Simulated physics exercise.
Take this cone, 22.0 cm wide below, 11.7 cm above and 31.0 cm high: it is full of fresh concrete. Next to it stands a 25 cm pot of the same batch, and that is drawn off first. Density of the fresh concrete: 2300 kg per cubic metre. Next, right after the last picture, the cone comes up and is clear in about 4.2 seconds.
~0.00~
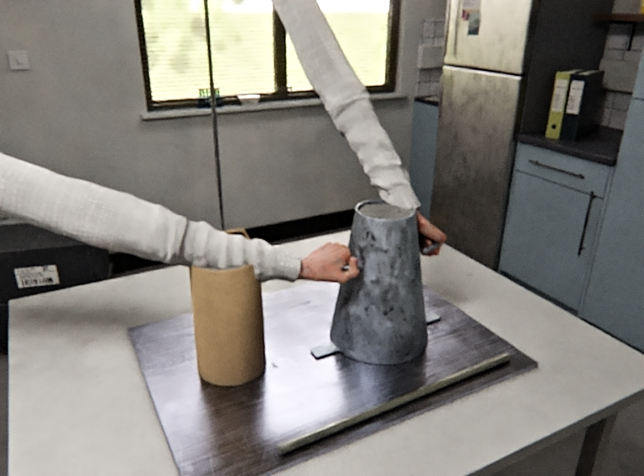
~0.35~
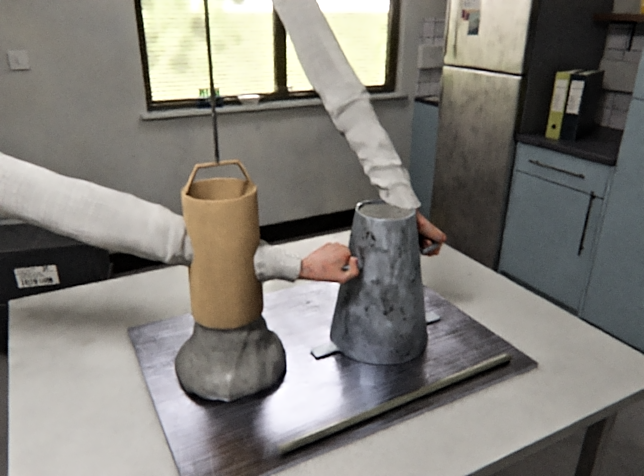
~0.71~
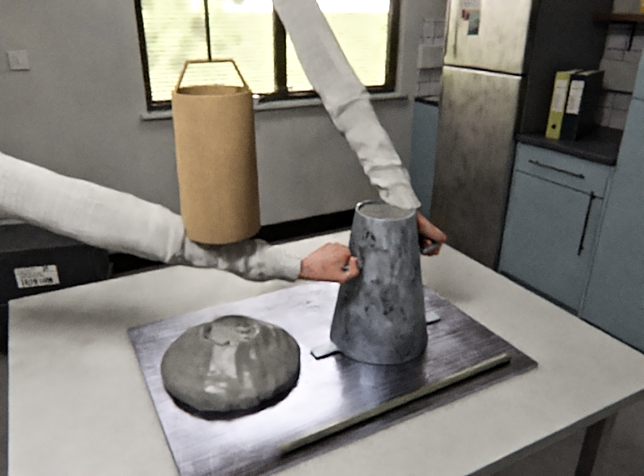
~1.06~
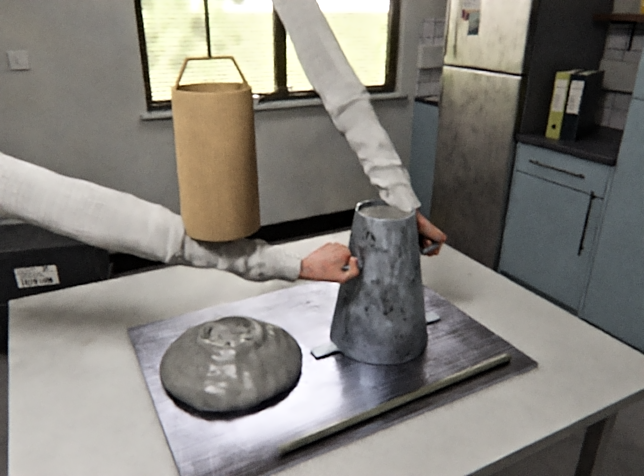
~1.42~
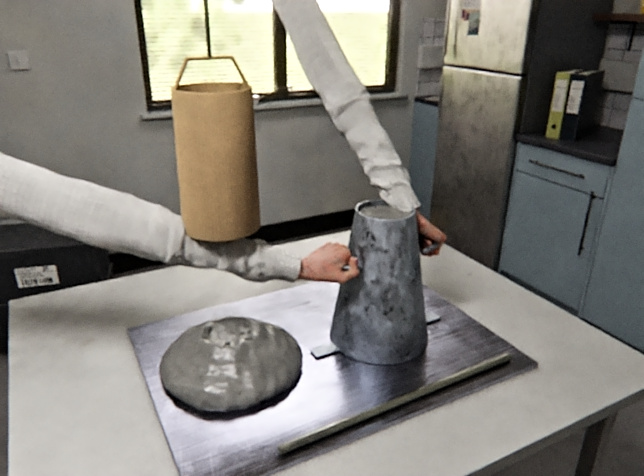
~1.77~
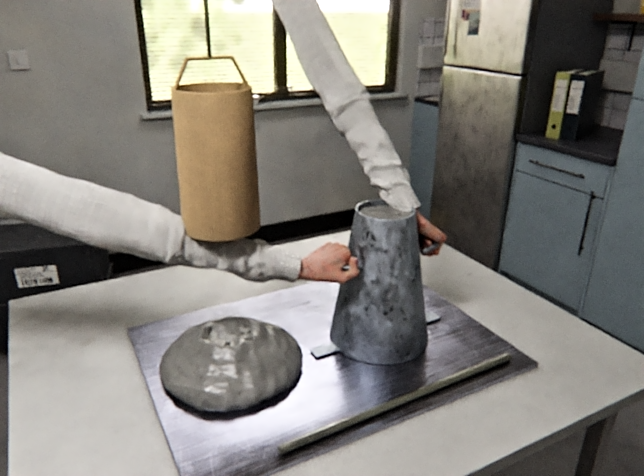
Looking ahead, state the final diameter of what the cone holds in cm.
42 centimetres or thereabouts.
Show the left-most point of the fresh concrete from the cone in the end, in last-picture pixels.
Near (289, 336).
By 2.8 s, the cone is up 7.0 cm; the fresh concrete has come down 16 cm to 15 cm and is 37 cm wide.
By 3.9 s, the cone is up 20 cm; the fresh concrete has come down 21 cm to 9.6 cm and is 41 cm wide.
By 4.9 s, the cone is up 31 cm; the fresh concrete has come down 22 cm to 9.4 cm and is 42 cm wide.
By 6.2 s, the cone is clear; the fresh concrete has come down 22 cm to 9.4 cm and is 42 cm wide.
By 6.7 s, at rest, the cone is clear; the fresh concrete has come down 22 cm to 9.3 cm and is 42 cm wide.
